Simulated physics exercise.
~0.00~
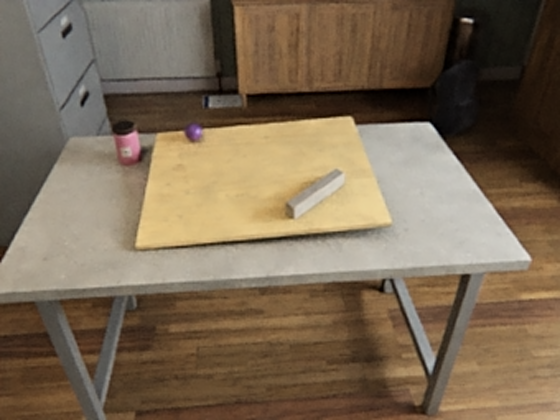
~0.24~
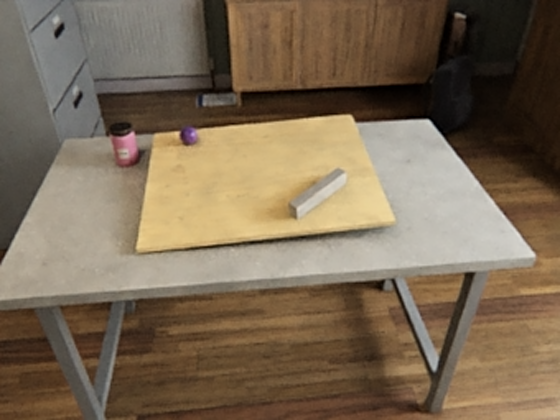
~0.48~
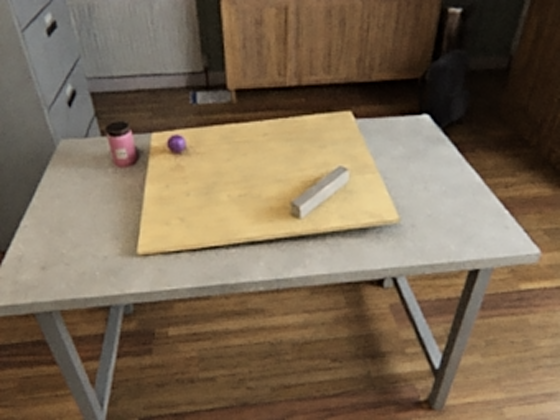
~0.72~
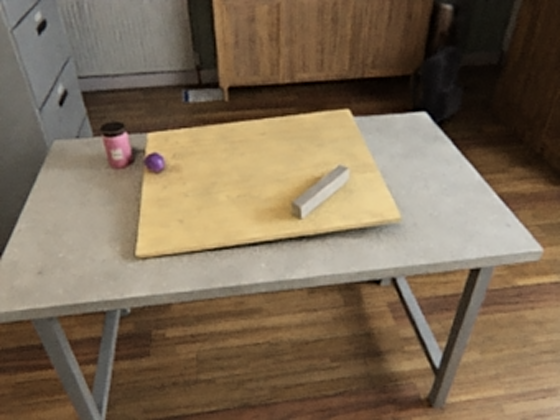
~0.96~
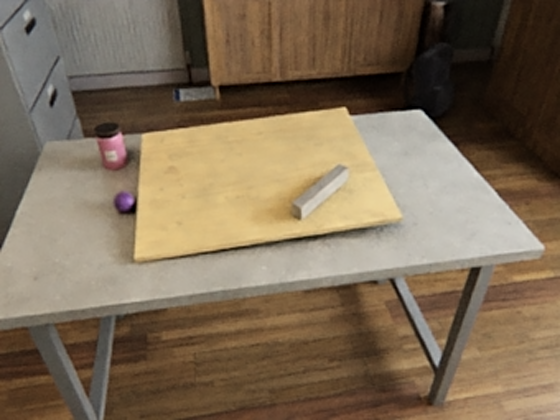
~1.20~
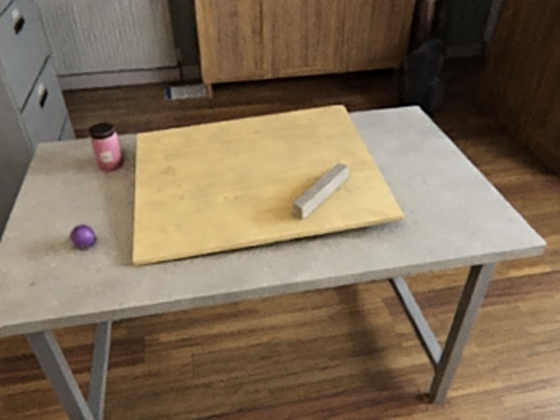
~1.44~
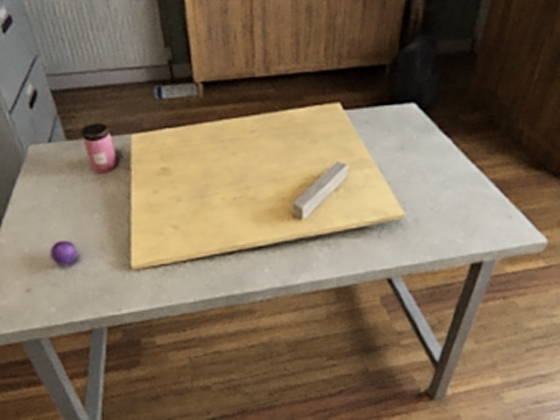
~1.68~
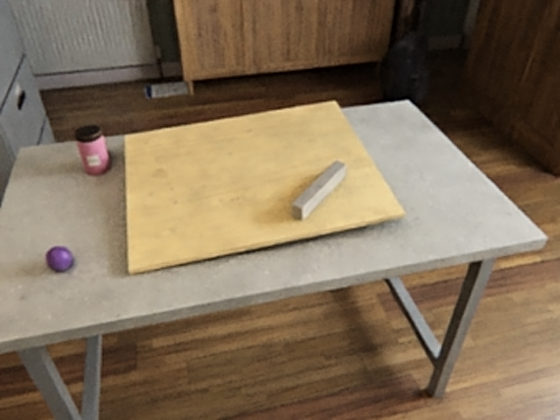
A purple ball rolls off the tilted board's left edge and settles on the gray table.
